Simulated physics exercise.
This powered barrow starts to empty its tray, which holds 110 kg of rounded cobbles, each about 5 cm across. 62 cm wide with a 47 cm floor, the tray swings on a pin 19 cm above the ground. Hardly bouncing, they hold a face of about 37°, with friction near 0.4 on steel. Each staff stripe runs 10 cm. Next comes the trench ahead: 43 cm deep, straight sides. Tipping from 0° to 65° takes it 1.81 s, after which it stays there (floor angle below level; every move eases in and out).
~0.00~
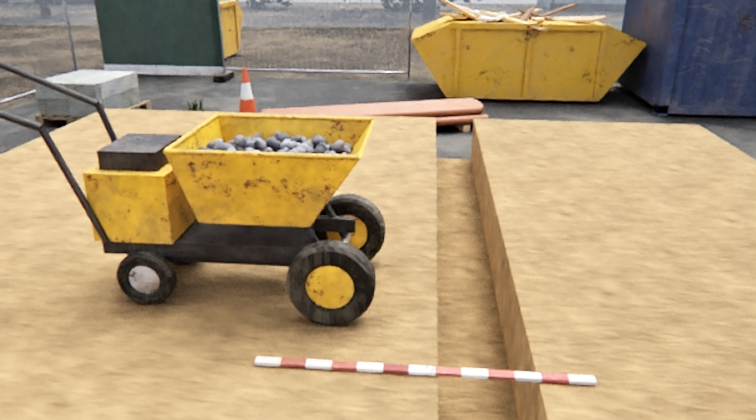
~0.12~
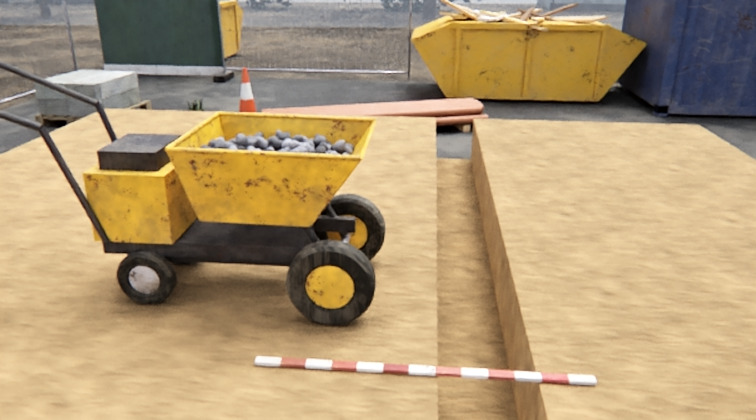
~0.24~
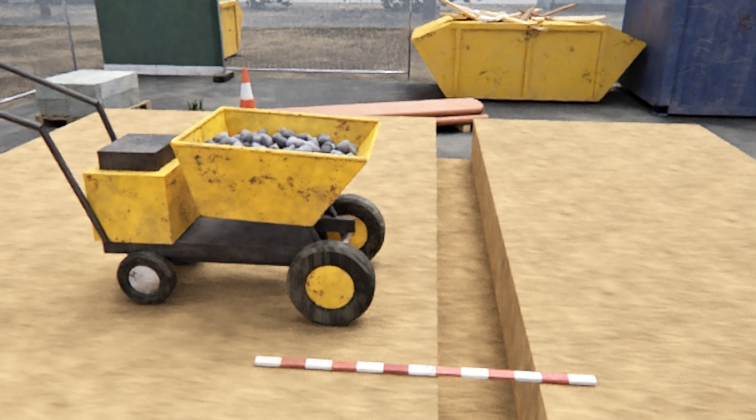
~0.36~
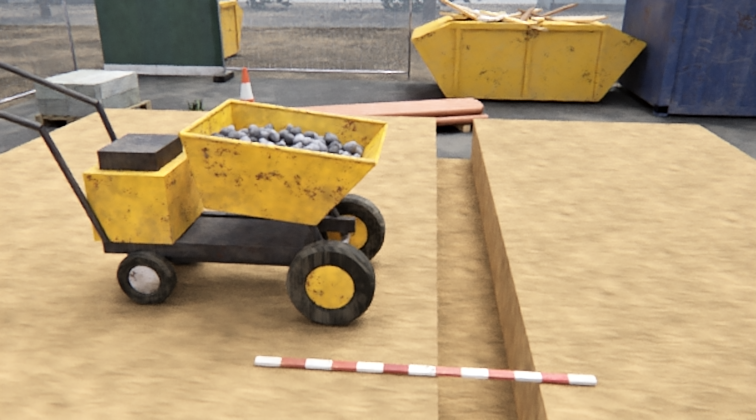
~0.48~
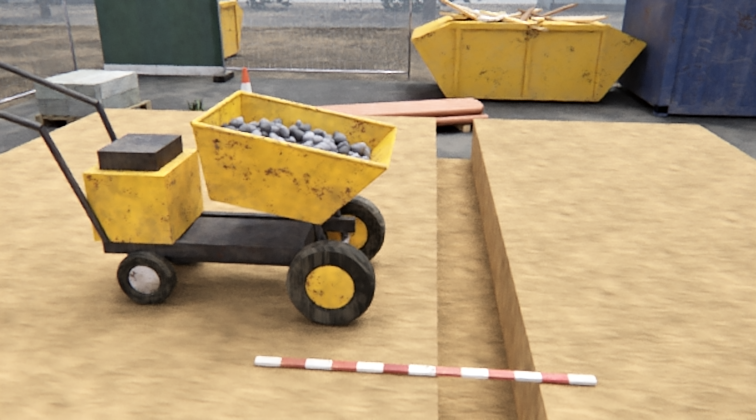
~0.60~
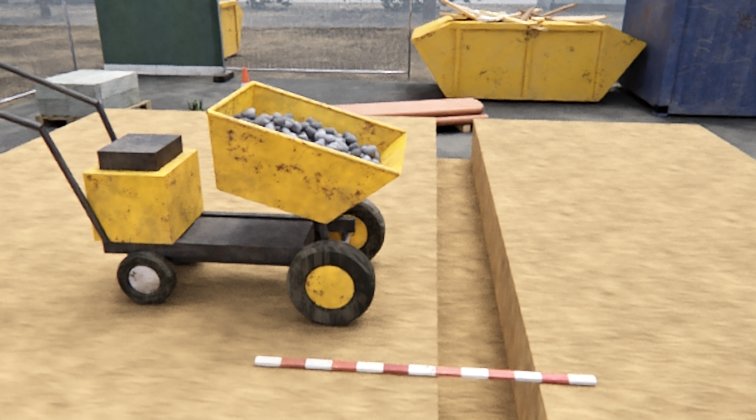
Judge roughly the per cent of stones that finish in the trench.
An estimated 66 per cent finish in the trench.
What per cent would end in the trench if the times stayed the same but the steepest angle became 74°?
Near 80 per cent then.
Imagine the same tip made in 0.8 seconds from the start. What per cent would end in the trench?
Roughly 55 per cent.
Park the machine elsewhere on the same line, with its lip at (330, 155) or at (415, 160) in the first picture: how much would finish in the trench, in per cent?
Near 80 then near 30 percent.
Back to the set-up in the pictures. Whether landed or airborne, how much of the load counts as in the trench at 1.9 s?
Roughly 15 percent of the load.
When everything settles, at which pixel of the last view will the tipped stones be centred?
In the last view, about (487, 362).
After 1.4 s the floor is at 55°; 100 % in the tray; the foremost stones are at (442, 208).
After 1.9 s the floor is at 65°; 81 % in the tray, 16 % in the trench, 4 % past the trench; the foremost stones are at (564, 310).
After 2.3 s the floor is at 65°; 54 % in the tray, 33 % in the trench, 13 % past the trench; the foremost stones are at (608, 306).
After 4.2 s the floor is at 65°; 20 % in the tray, 66 % in the trench, 14 % past the trench; the foremost stones are at (617, 291).
